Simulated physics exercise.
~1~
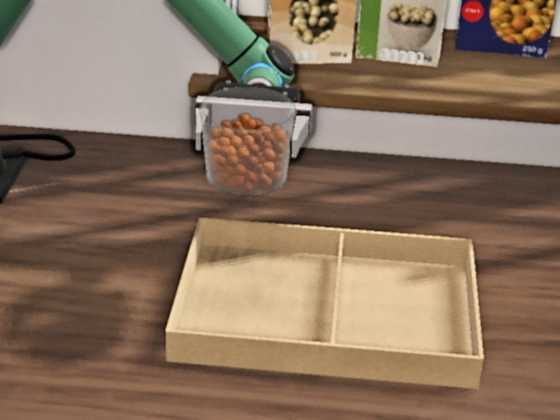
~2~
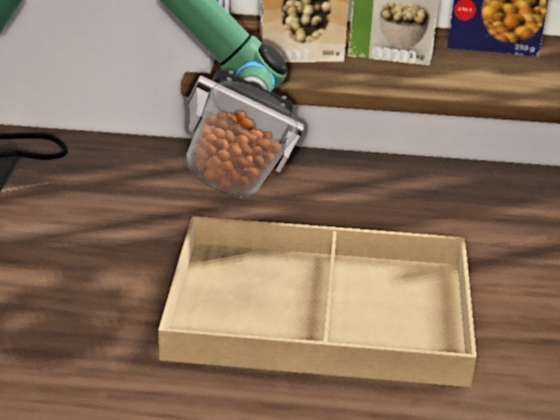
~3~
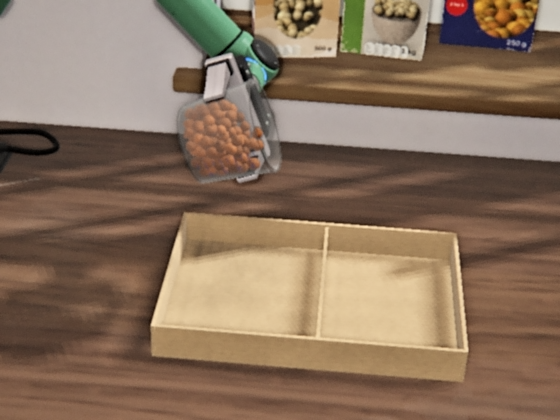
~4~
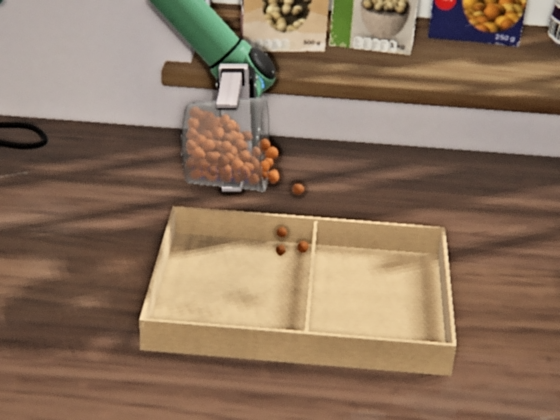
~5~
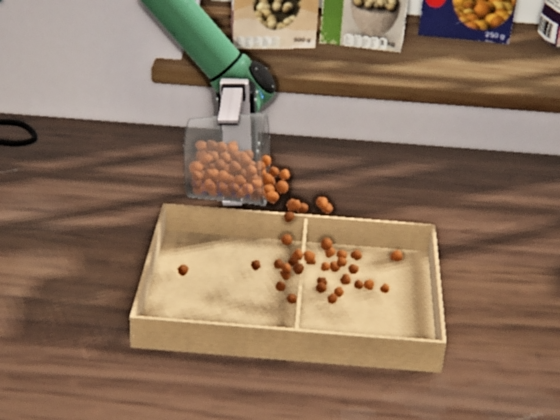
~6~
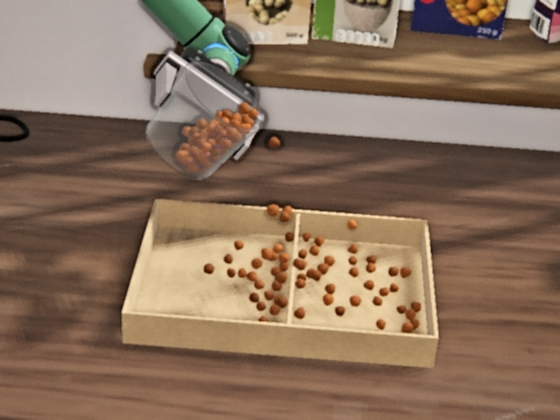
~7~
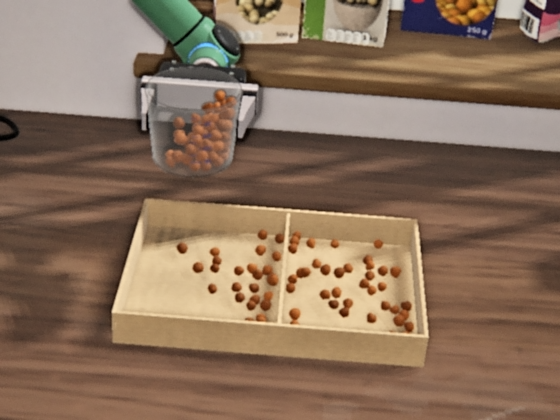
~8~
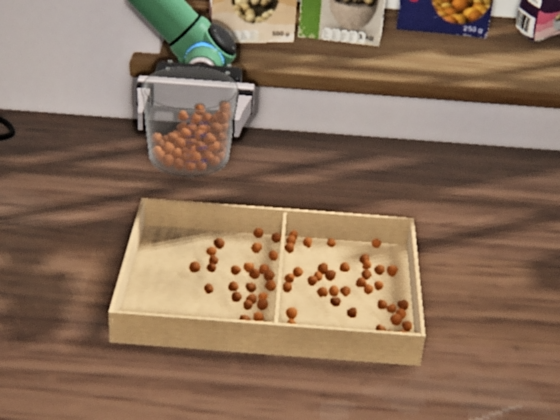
Clear tumbler of hazelnuts held by a green robot arm tipping over a divided tray, spilling some into both parts, then righting.
